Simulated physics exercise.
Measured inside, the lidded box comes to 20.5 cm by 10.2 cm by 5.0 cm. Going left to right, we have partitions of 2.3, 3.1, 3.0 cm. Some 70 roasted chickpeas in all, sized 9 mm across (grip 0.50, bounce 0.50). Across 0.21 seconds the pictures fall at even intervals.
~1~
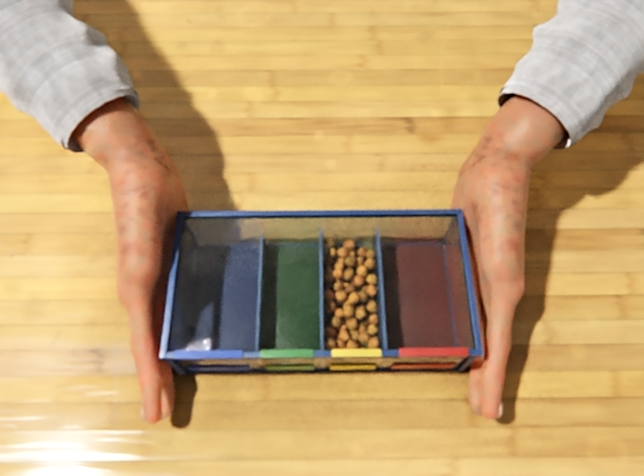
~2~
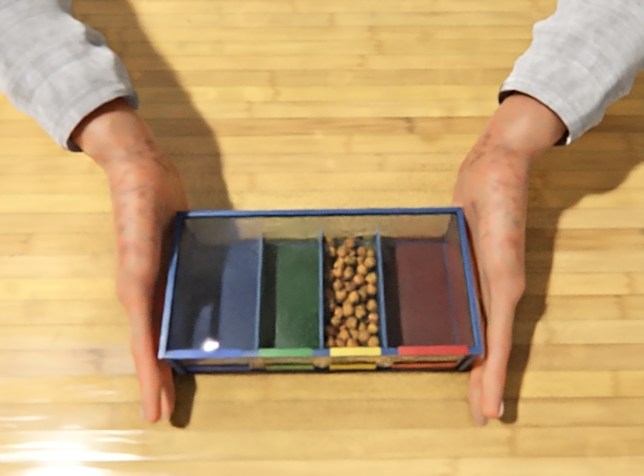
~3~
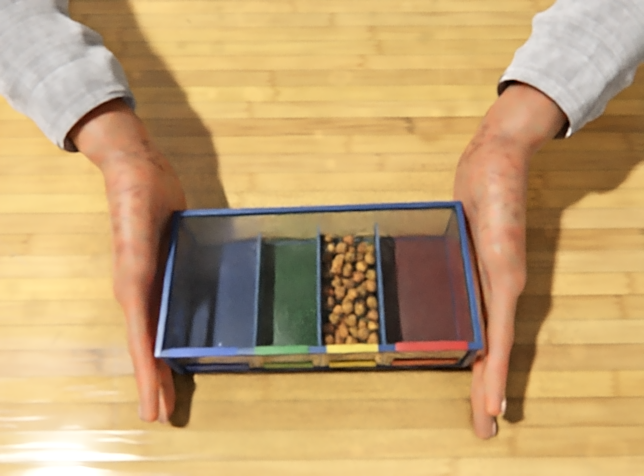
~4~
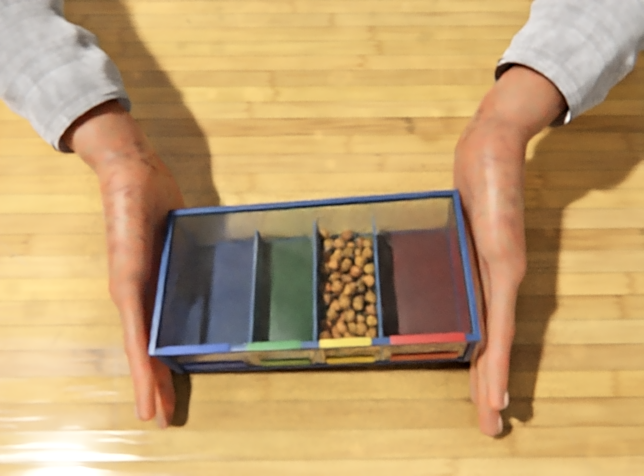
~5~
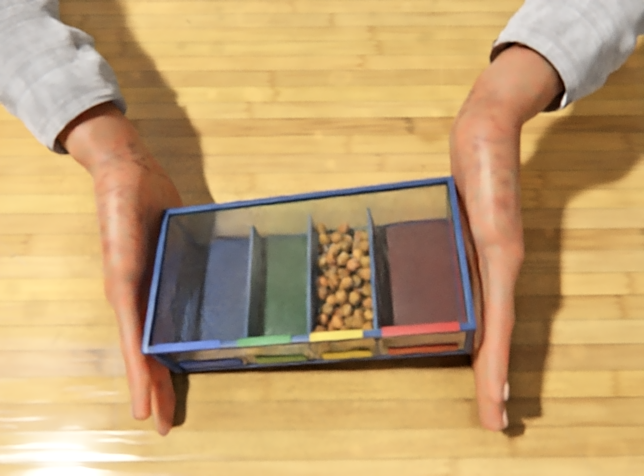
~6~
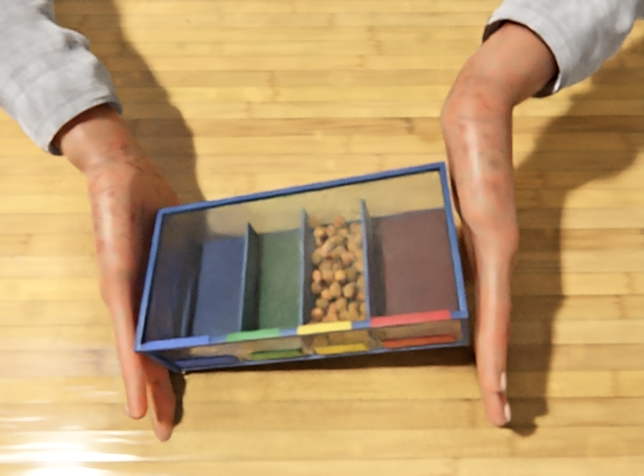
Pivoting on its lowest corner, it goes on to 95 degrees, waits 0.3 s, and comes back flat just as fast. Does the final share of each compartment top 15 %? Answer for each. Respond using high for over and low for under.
Red low, blue high, green low, yellow high.
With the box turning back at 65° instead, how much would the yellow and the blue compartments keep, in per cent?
You'd find yellow with 100 % and blue with 0 %.
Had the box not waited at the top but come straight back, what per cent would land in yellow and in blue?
Yellow 40, blue 55.
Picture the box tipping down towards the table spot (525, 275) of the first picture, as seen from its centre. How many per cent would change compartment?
My guess is roughly 55 percent.
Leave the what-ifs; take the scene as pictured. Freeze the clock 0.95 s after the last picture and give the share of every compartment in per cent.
Shares - red: 0; blue: 20; green: 20; yellow: 60.
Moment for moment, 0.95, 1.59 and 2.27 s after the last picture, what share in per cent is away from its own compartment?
In order: 40, then 65, then 65.
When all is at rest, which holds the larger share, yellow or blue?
More settles in the blue compartment.
Then, 0.95 s after the last picture, tilt 95 degrees; blue 20 %, green 20 %, yellow 60 %.
Then, 1.59 s after the last picture, tilt 50 degrees; blue 65 %, yellow 35 %.
Then, 2.27 s after the last picture, tilt 0 degrees; blue 65 %, yellow 35 %.
In the end, red 0 %, blue 65 %, green 0 %, yellow 35 %.
